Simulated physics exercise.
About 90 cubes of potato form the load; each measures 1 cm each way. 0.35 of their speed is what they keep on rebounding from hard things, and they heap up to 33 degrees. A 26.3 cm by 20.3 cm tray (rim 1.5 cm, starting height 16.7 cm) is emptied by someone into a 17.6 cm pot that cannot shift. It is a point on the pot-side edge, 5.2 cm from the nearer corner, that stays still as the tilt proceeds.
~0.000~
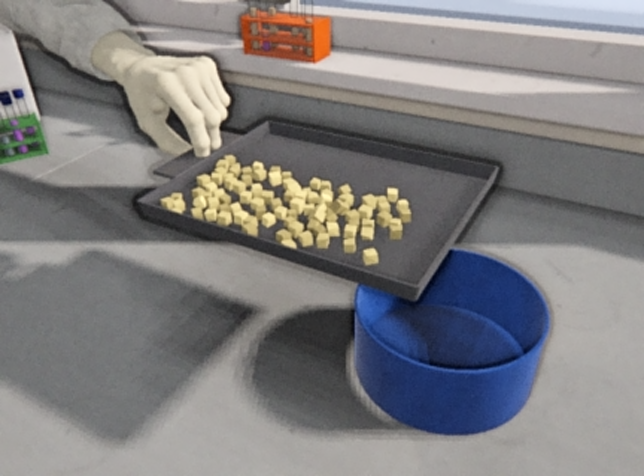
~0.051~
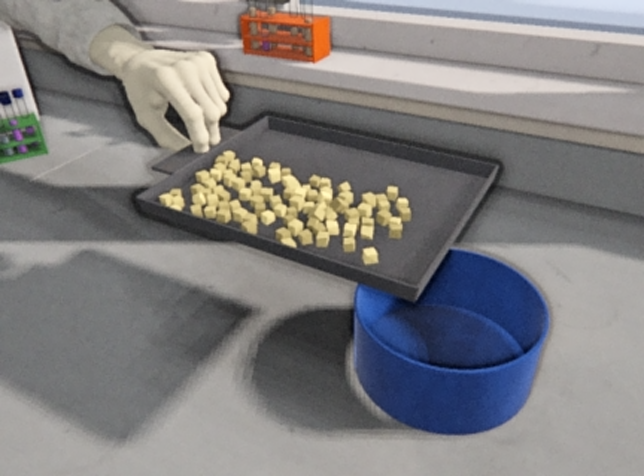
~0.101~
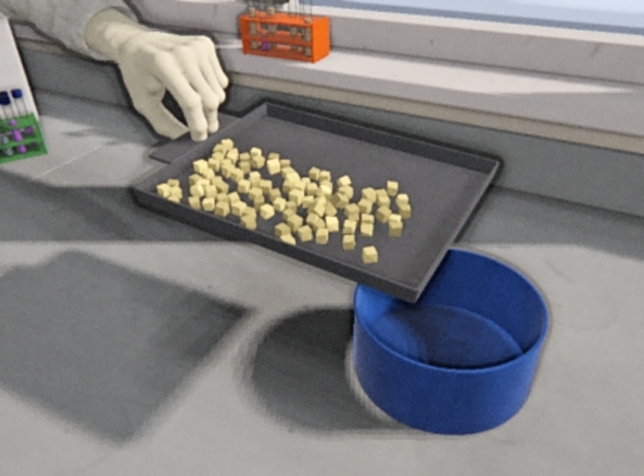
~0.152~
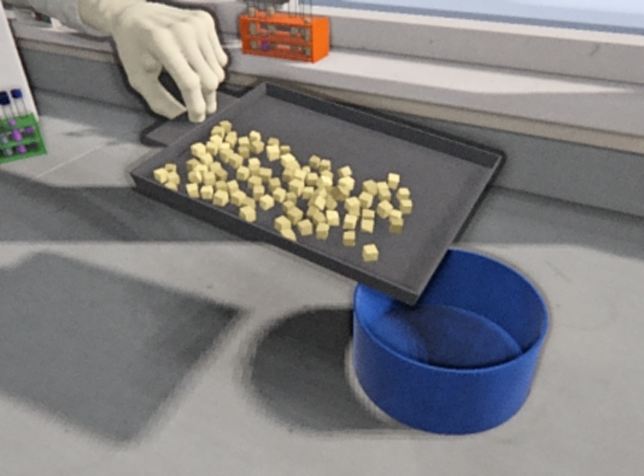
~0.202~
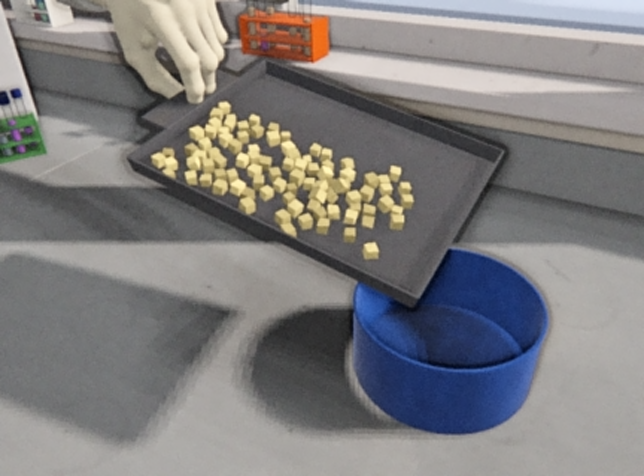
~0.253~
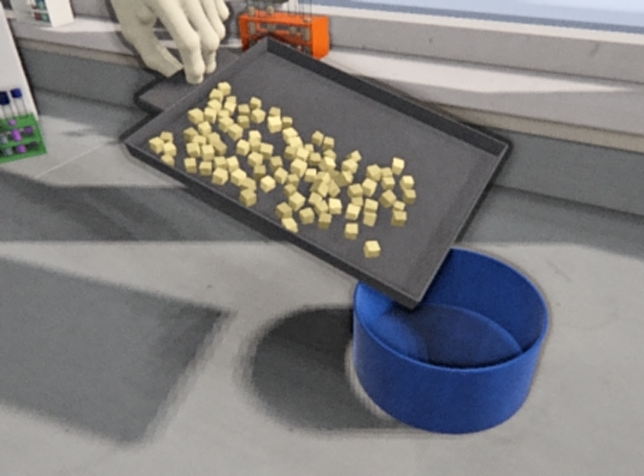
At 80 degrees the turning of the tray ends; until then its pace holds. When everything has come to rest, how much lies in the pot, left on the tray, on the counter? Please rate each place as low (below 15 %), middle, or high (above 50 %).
Pot: Low, tray: Middle, counter: High.
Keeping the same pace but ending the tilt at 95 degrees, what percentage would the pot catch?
The pot would get around 0 per cent.
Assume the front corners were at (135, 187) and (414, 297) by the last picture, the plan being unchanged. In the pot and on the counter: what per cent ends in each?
You'd end with pot at 0 and counter at 20.
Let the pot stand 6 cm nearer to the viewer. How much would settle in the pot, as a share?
In that case about 60 percent would end up there.
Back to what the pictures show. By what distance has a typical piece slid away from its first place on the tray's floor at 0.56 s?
By then it sits near 4 cm from where it began.
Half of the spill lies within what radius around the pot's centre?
About 20 cm from the centre.
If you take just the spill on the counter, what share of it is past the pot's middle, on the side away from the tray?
Share past the middle: Roughly 90 percent.
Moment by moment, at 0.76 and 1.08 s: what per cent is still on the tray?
First 95, then 35.
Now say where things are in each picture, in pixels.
Tray tilt 0 degrees, front corners at (142, 200) and (416, 284); middle of the pieces at (277, 206); pot at (449, 301), in the first frame.
Tray tilt 1 degrees, front corners at (141, 196) and (416, 285); middle of the pieces at (276, 203), in the second frame.
Tray tilt 4 degrees, front corners at (138, 187) and (416, 287), lowest corner right front; middle of the pieces at (275, 196), in the third frame.
Tray tilt 9 degrees, front corners at (134, 172) and (416, 291), lowest corner right front; middle of the pieces at (275, 186), in the fourth frame.
Tray tilt 14 degrees, front corners at (131, 156) and (416, 294), lowest corner right front; middle of the pieces at (275, 175), in the fifth frame.
Tray tilt 19 degrees, front corners at (129, 141) and (417, 297), lowest corner right front; middle of the pieces at (276, 165); pot at (448, 300). The tray's pace is about 100 degrees a second, in the sixth frame.
After 0.56 s, tilt 49 degrees; the tray holds 100 %, the pot 0 %.
Then, at 0.76 s, tilt 69 degrees; the tray holds 95 %, the pot 0 %.
After 1.08 s, tilt 80 degrees; the tray holds 35 %, the pot 0 %.
At rest (2.5 s), pot 0 %, tray 25 %, counter 75 %.
